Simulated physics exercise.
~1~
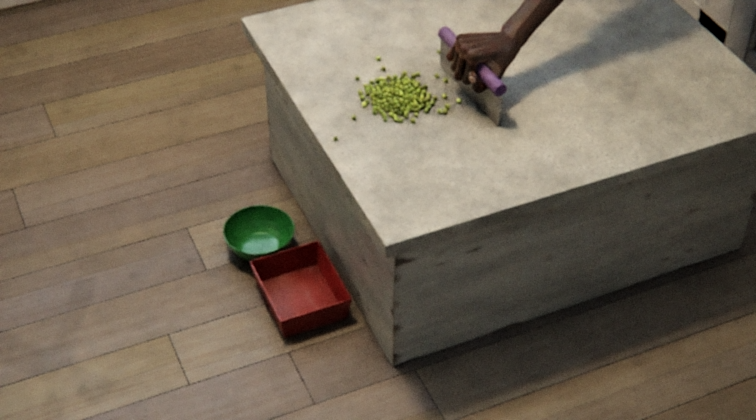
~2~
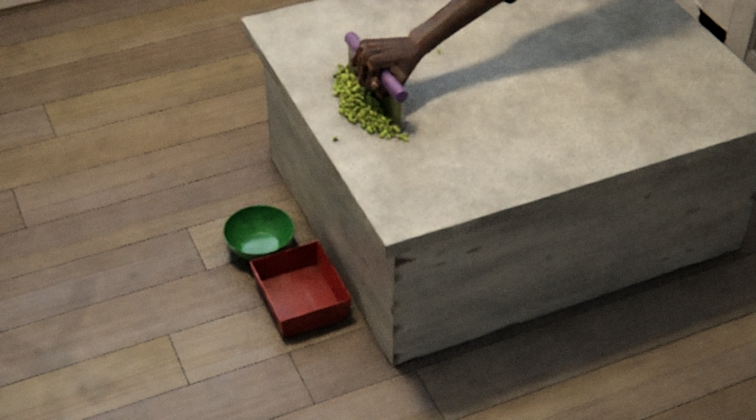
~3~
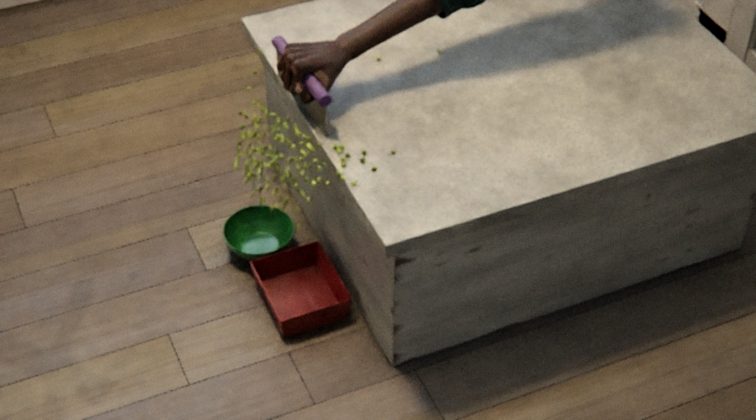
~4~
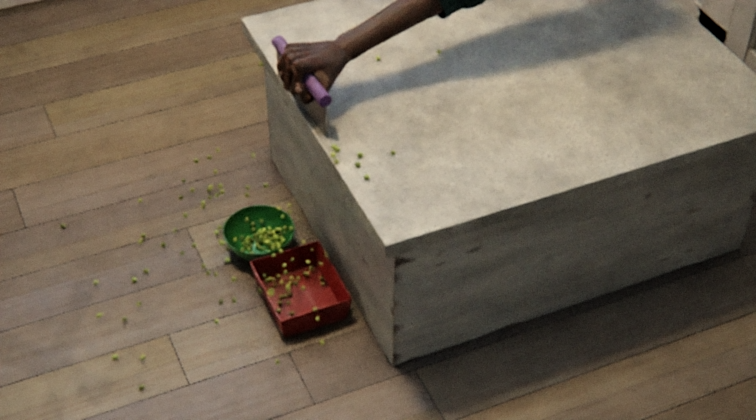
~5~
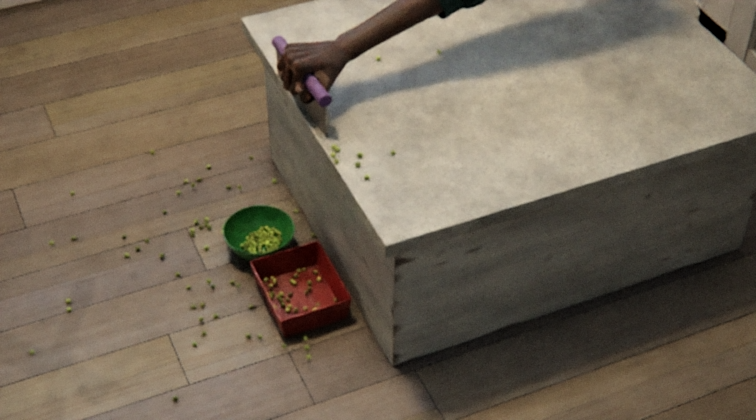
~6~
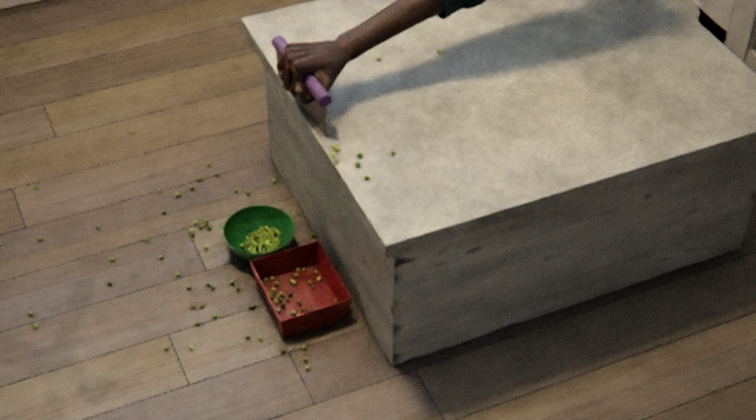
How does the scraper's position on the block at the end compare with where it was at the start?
At the start the scraper is to the right of the pile of peas, well in from the block's left edge. At the end it is farther left, resting at that edge.
A hand scrapes green peas off a block into a bowl, a tin and onto the floor.
